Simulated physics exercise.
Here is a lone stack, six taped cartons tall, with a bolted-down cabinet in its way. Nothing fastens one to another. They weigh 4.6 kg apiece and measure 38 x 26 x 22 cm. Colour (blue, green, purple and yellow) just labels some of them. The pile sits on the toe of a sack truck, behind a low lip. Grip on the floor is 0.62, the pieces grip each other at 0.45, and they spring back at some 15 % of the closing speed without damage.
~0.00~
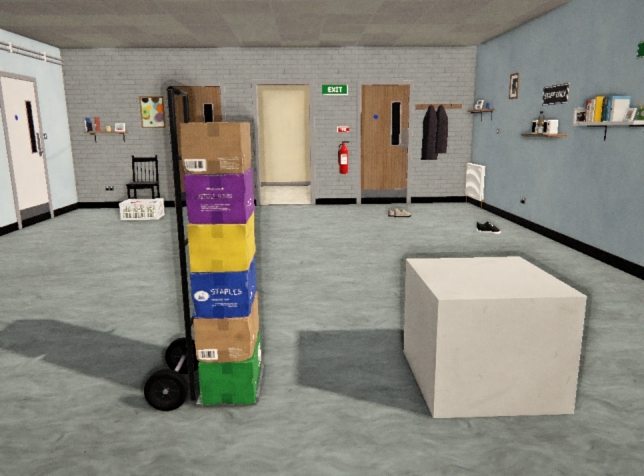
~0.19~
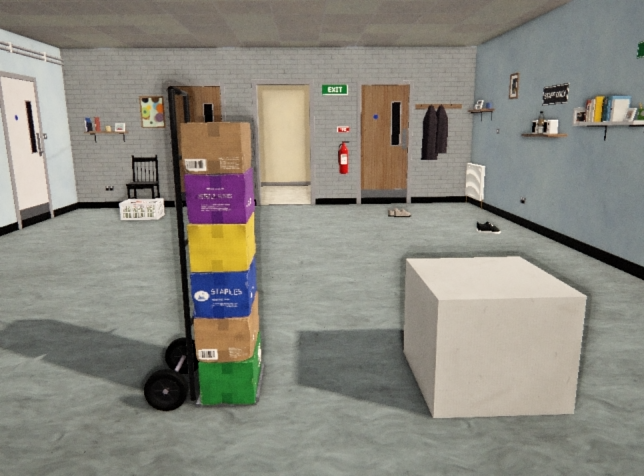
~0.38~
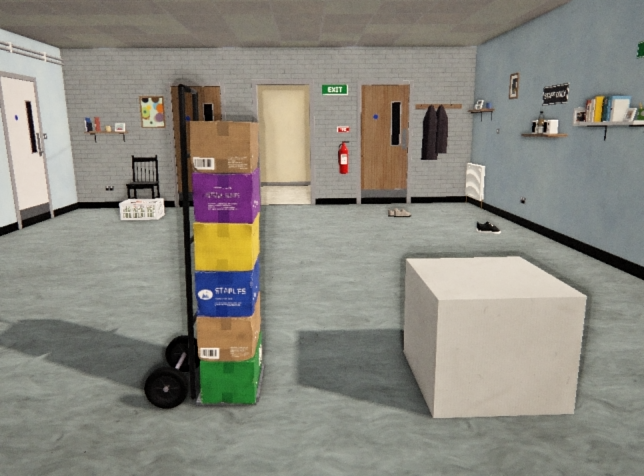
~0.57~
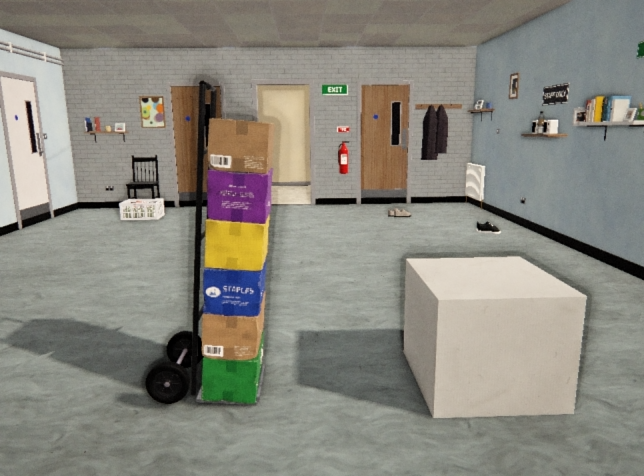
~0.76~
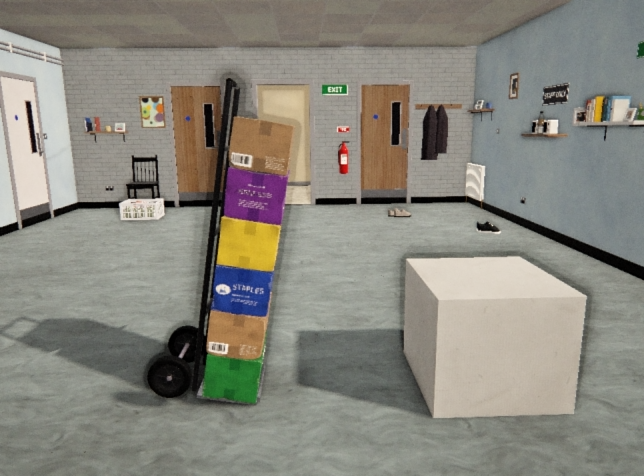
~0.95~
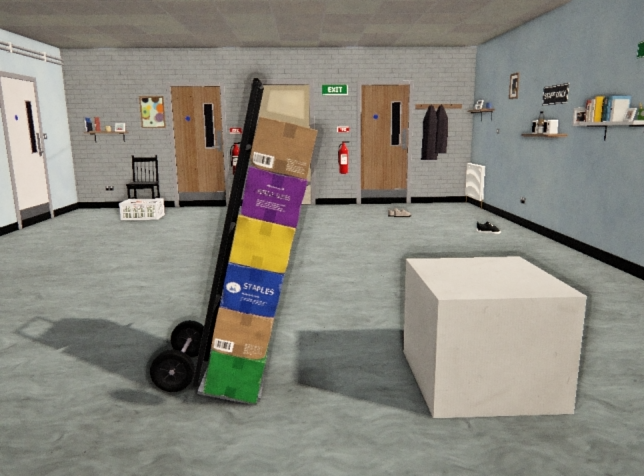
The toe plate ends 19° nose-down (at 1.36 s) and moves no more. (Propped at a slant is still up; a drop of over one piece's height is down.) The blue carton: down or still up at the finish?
In the end the blue carton falls.
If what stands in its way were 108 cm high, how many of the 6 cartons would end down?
Then 0.
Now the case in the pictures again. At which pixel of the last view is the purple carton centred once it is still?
Near (387, 315).
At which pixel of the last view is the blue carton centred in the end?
Around (348, 362).
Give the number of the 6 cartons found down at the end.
4 of them.
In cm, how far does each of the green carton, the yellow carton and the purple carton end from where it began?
Moved: Green 10, yellow 110, purple 100.
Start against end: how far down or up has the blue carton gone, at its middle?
About 45 cm lower.
Around 1.24 s, none of the 6 cartons down, 6 disturbed; blue carton tipped 24°; purple carton tipped 24°.
Around 1.56 s, 1 of the 6 cartons down; blue carton tipped 53°; yellow carton tipped 53°, 13 cm lower.
Around 1.94 s, 4 of the 6 cartons down; blue carton on its side; yellow carton on its side.
Finally (2.5 s), 4 of the 6 cartons down; blue carton on its side; yellow carton on its side; green carton tipped 19°. Seen by the last camera, middles, blue carton near (348, 362), yellow carton near (396, 360).
